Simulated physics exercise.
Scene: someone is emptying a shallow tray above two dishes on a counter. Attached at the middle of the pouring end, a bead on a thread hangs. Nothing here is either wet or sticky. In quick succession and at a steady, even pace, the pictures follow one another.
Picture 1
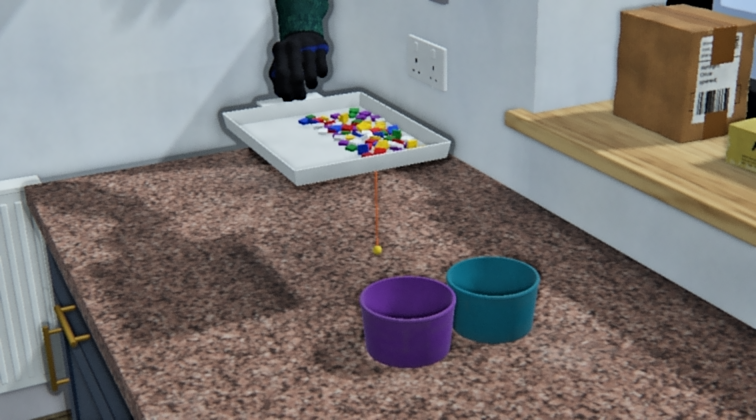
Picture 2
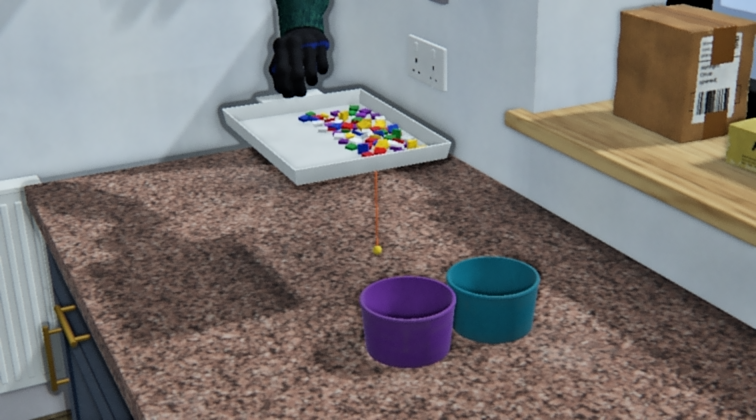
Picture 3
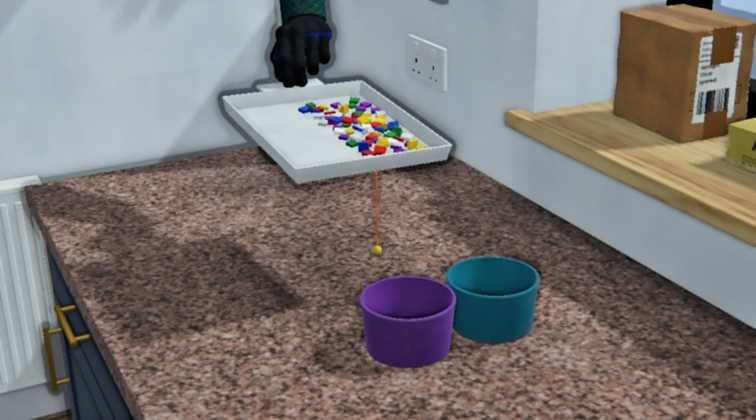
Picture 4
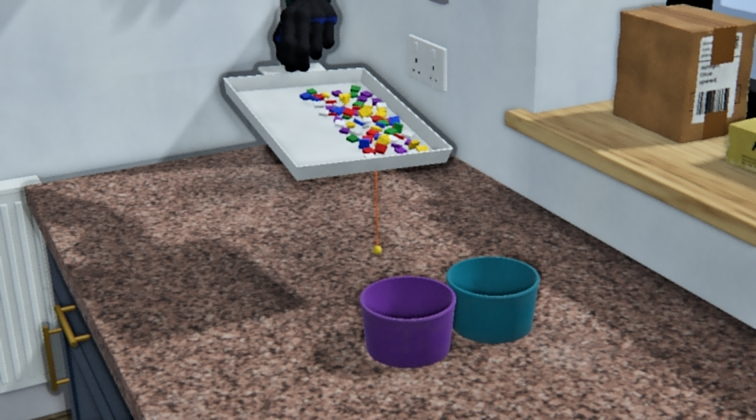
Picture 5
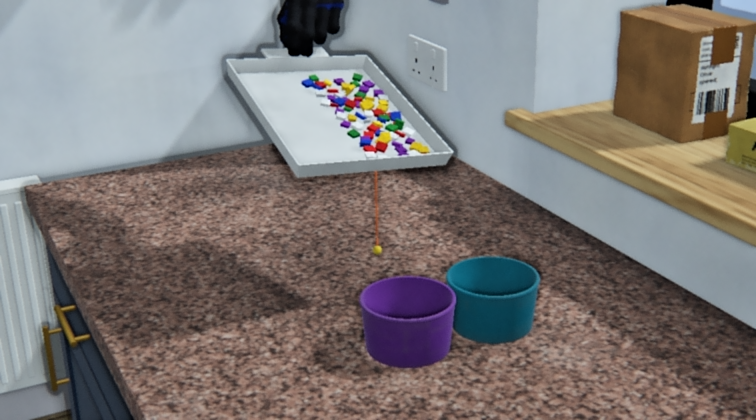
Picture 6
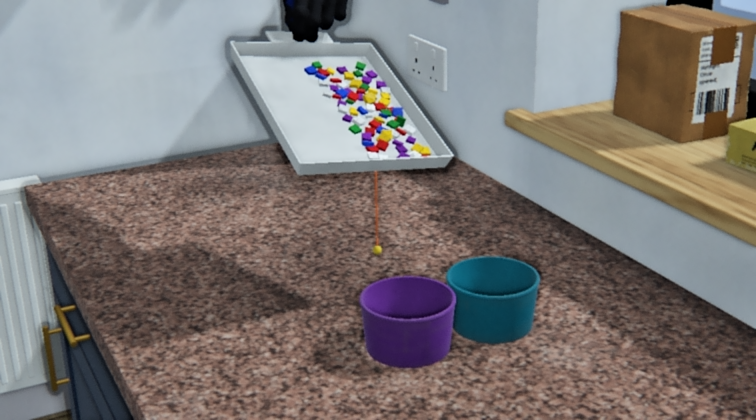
A black-gloved hand with a dark green sleeve steadily tilts a shallow white tray of small multicoloured tiles, raising its back edge while the front dips slightly more at its right corner and the tiles shift only slightly. Below, a yellow bead hangs still on an orange thread, near a purple dish at left and a teal one at right. The fixed, slightly elevated view shows a speckled brown kitchen counter, wall socket and cardboard box on a wooden shelf.
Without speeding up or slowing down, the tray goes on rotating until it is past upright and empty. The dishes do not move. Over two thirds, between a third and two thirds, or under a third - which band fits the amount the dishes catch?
The dishes will most likely fall below a third of the load.
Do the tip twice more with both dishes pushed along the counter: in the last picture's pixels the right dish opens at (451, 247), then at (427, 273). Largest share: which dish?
First try, the dish at right; second try, the dish at right.
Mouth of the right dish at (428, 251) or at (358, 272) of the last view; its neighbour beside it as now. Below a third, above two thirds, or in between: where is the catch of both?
Position 1 - over two thirds; position 2 - under a third.
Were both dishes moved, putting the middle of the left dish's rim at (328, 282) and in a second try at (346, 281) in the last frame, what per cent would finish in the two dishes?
About 50 per cent, then about 80 per cent.
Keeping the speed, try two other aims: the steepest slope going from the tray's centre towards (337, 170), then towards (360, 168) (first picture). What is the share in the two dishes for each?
Respectively 20 and 30 in a hundred.
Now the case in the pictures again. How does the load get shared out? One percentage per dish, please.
Roughly: Left 0 %, right 10 %.
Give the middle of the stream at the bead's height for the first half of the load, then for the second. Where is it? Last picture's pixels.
At (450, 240) for the first part, then at (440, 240) for the others.
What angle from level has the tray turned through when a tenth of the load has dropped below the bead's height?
80° or so.
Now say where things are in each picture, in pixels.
In the first frame, corners of the pouring end (297, 169) and (446, 141), level; middle of the load (366, 134), mosaic tiles; left dish (430, 337); right dish (517, 314); bead on its thread (377, 250).
In the second frame, corners of the pouring end (297, 168) and (447, 142), level; middle of the load (366, 132).
In the third frame, corners of the pouring end (298, 167) and (447, 144), tipped barely, lowest at the right corner; middle of the load (366, 128).
In the fourth frame, corners of the pouring end (299, 165) and (448, 147), tipped a little, lowest at the right corner; middle of the load (367, 121).
In the fifth frame, corners of the pouring end (301, 163) and (449, 151), tipped clearly, lowest at the right corner; middle of the load (369, 115).
In the sixth frame, corners of the pouring end (302, 161) and (449, 154), tipped clearly, lowest at the right corner; middle of the load (370, 109), about a tenth on the move; left dish (430, 337); right dish (517, 314).
Just after the last frame, tray tipped steeply; almost all on the tray; just a few in the air.
A moment on, tray tipped past a quarter turn; roughly two thirds on the tray; about a tenth in the right dish; roughly a third outside both; about a tenth in the air.
Further on, tray tipped past a quarter turn; about a tenth in the right dish; almost all outside both.
When it is over, tray tipped past a quarter turn; not one in the left dish; about a tenth in the right dish; almost all outside both.
